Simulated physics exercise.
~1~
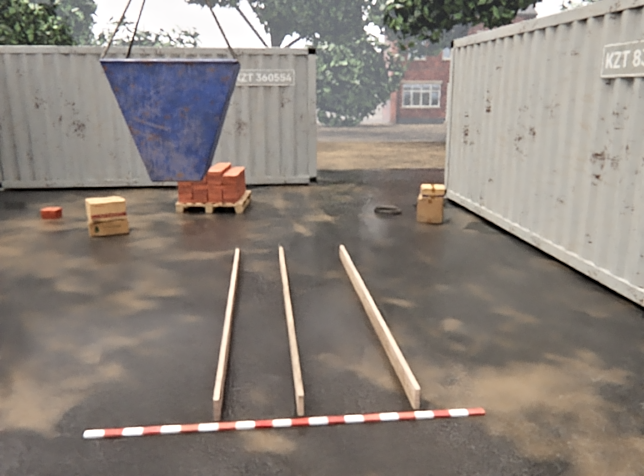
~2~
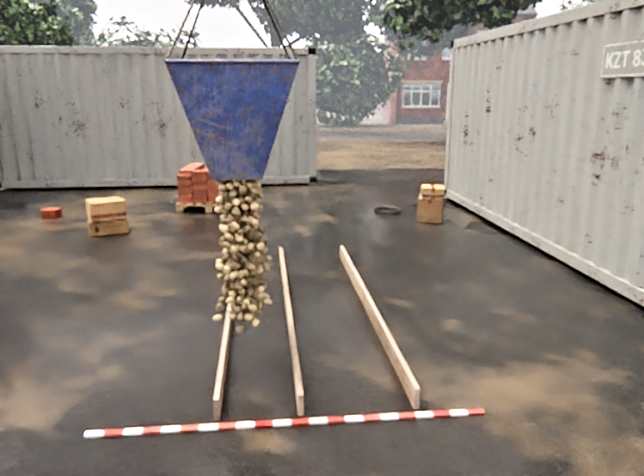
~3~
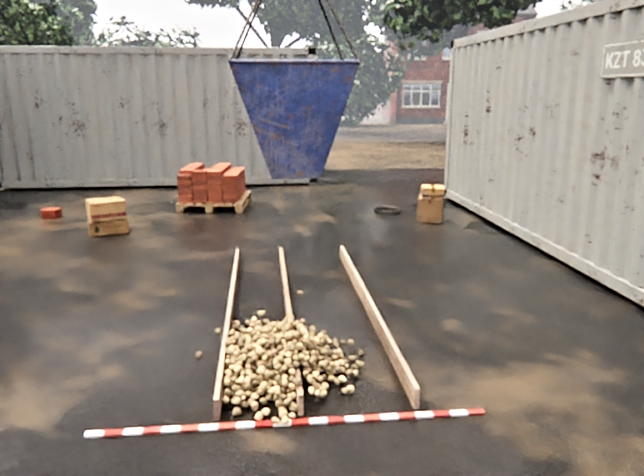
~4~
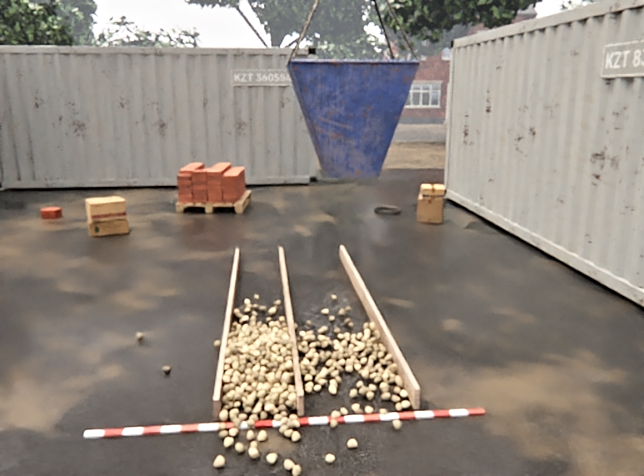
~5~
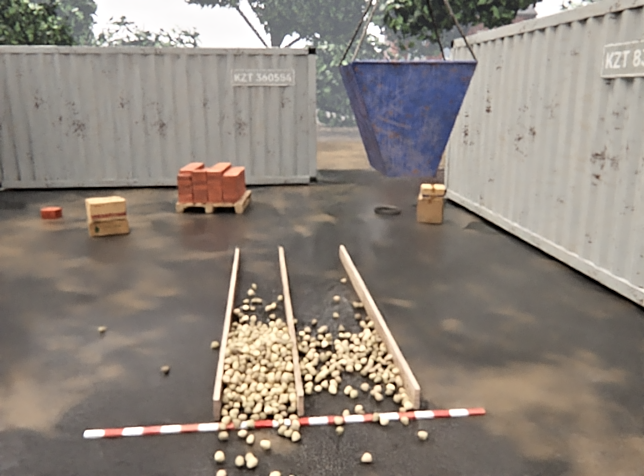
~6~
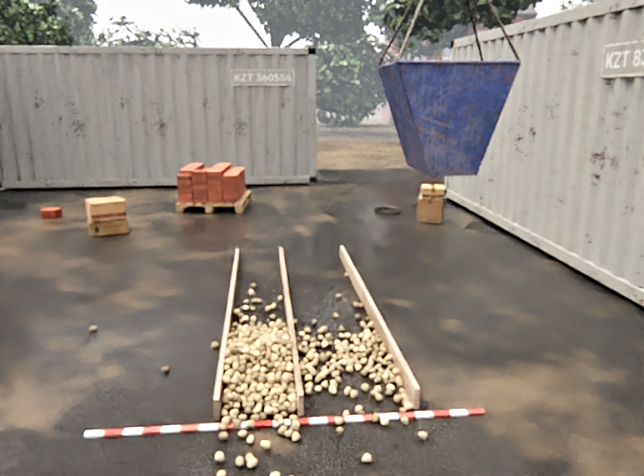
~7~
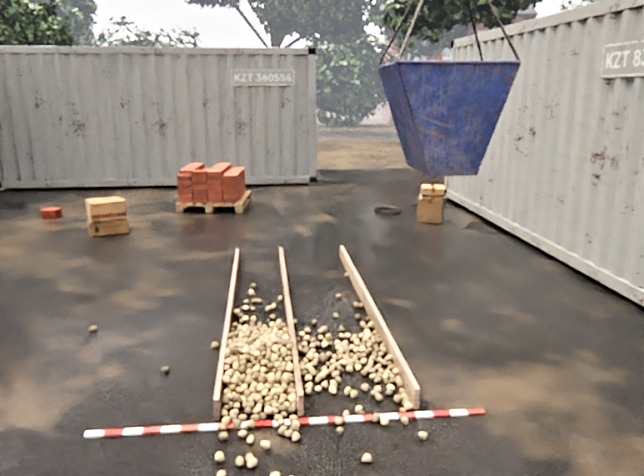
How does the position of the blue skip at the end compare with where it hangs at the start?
At the start it hangs on the left, in front of the left container and near the stack of red bricks. At the end it hangs well to the right, beside the right container and above the small pile of tan blocks.
